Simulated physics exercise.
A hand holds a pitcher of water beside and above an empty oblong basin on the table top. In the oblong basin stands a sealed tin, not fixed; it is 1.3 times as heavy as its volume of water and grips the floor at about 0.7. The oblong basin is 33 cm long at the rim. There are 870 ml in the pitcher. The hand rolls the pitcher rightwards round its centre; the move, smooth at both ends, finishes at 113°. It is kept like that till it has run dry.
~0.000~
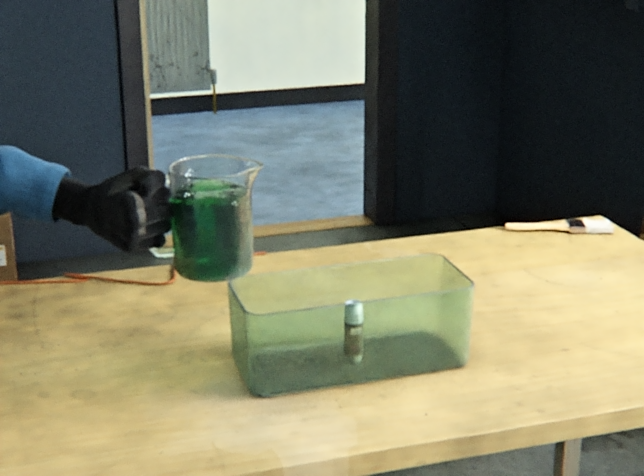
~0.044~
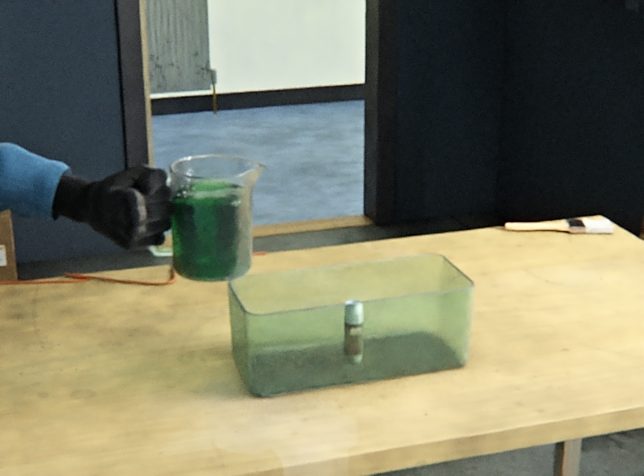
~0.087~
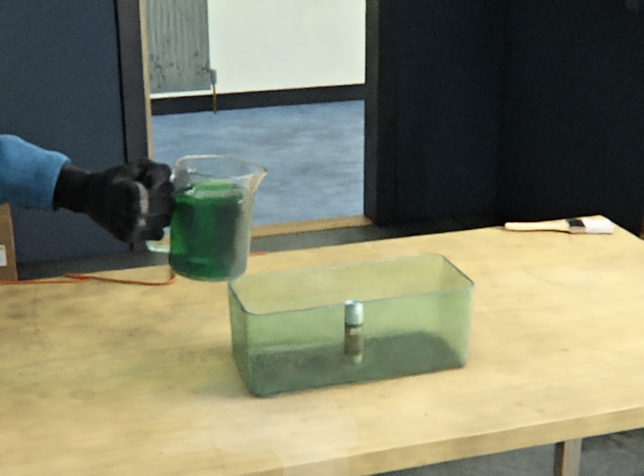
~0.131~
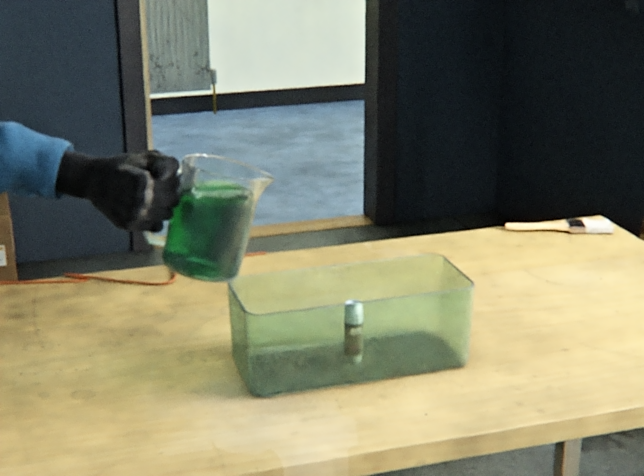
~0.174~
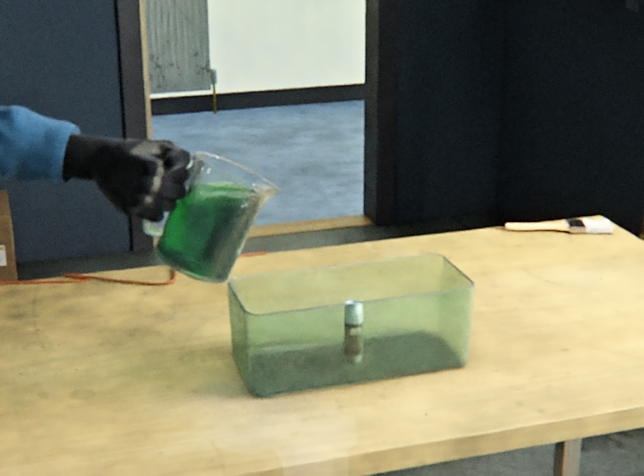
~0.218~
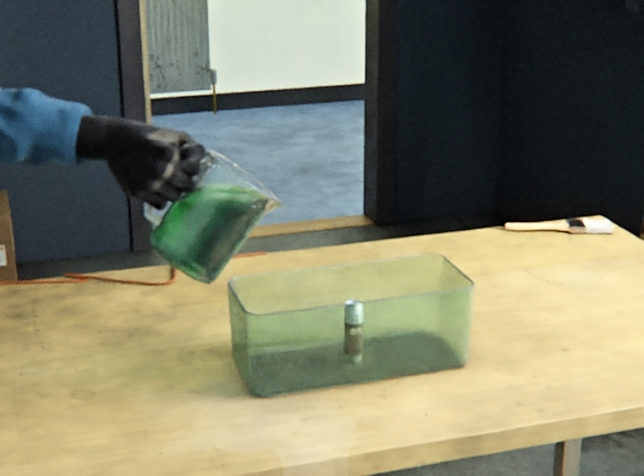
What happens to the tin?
The tin keeps standing.
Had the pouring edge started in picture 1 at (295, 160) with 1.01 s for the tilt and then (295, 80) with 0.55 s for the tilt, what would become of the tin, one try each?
First it goes over; then it goes over.
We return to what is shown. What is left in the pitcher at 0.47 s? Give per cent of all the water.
About 60 per cent.
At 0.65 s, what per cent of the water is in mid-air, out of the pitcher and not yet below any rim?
About 10 per cent.
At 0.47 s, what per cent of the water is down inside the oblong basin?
Some 20 per cent.
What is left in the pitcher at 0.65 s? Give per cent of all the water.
About 16 per cent.
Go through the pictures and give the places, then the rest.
In the first picture, it leans 0°; its right rim is at (263, 163); the water meets the walls at (172, 194) and (247, 187); the oblong basin's rim runs from (237, 298) to (458, 271); the tin's top is at (353, 305).
In the second picture, it leans 2°; its right rim is at (265, 165); the water meets the walls at (173, 194) and (248, 187).
In the third picture, it leans 7°; its right rim is at (269, 169); the water meets the walls at (176, 192) and (250, 188).
In the fourth picture, it leans 15°; its right rim is at (275, 177); the water meets the walls at (178, 193) and (255, 190).
In the fifth picture, it leans 26°; its right rim is at (280, 189); the water meets the walls at (172, 213) and (260, 193).
In the sixth picture, it leans 38°; its right rim is at (284, 204); the water meets the walls at (163, 219) and (268, 197).
By 0.47 s the tilt is 107° and 60 per cent is still to pour; the tin stands where it began.
By 0.65 s the tilt is 113° and 15 per cent is still to pour; the tin stands where it began.
By 0.84 s the tilt is 113° and 2 per cent is still to pour; the tin stands where it began.
By 1.05 s the tilt is 113° and 0 per cent is still to pour; the tin stands where it began.
At rest the tin stands where it began.
